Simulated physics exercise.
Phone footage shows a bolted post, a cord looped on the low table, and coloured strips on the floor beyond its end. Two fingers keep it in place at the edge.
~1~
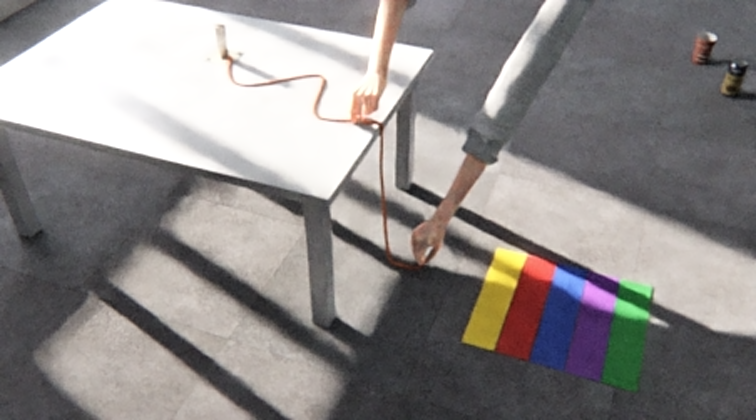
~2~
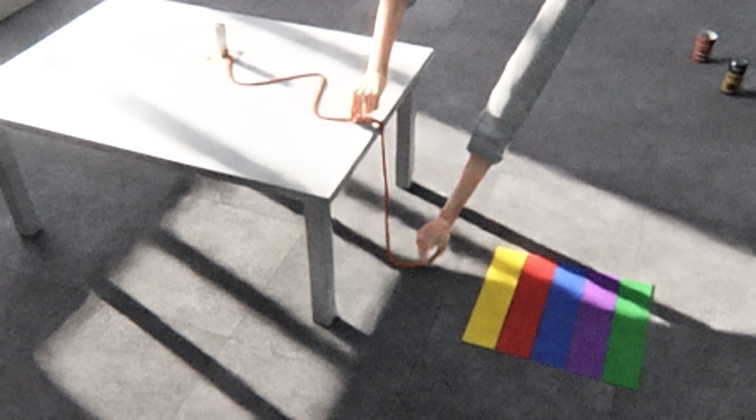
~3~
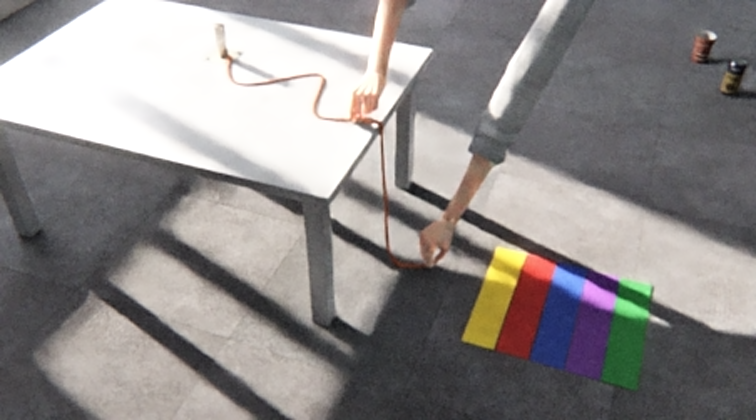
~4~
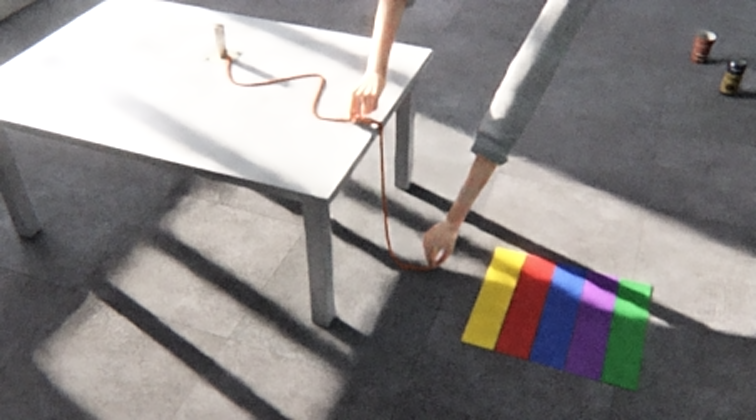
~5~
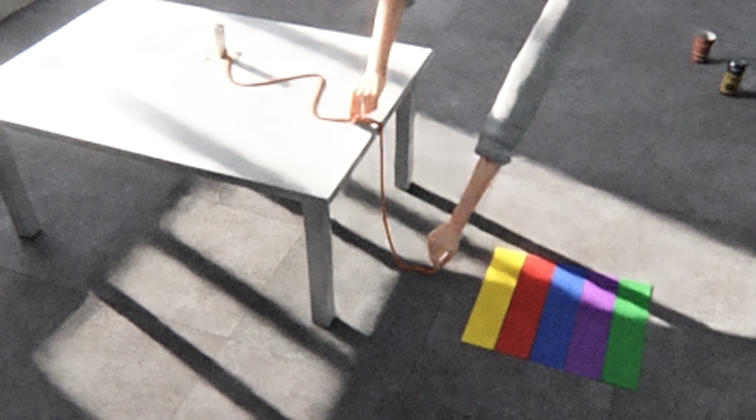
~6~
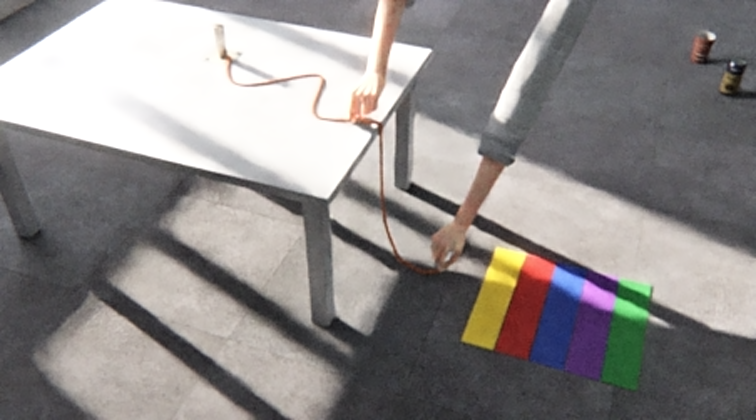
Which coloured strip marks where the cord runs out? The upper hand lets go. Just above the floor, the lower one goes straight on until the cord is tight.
Green.
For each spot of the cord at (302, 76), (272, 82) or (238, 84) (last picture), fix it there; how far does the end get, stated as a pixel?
That would be (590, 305) for the first, (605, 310) for the second and (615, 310) for the third.
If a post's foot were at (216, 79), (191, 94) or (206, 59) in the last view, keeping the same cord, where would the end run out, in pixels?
Going by the last picture, roughly (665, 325), (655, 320) and (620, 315).
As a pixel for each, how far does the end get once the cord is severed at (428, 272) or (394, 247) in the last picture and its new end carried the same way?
Taking the tries in order, the answers are (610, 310) and (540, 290).
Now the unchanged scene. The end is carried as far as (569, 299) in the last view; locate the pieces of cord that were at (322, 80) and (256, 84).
You'll see them at (351, 98) and then at (290, 77).
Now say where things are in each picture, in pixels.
End (424, 262); yellow (484, 327); red (517, 337); blue (552, 347); purple (586, 356); green (622, 367), in the first frame.
End (429, 262); cord through (230, 75) (296, 76) (315, 102) (369, 121) (386, 184) (388, 245), in the second frame.
End (432, 263), in the third frame.
End (436, 265); cord through (229, 75) (295, 77) (314, 102) (368, 121) (383, 184) (389, 246), in the fourth frame.
End (440, 266), in the fifth frame.
End (444, 267); cord through (228, 76) (294, 77) (314, 103) (368, 121) (382, 184) (394, 246), in the sixth frame.
Soon after, end near (568, 299); over blue.
Then, end near (612, 311); over purple.
At full stretch, end near (639, 318); over green. It gets as far as the green strip.
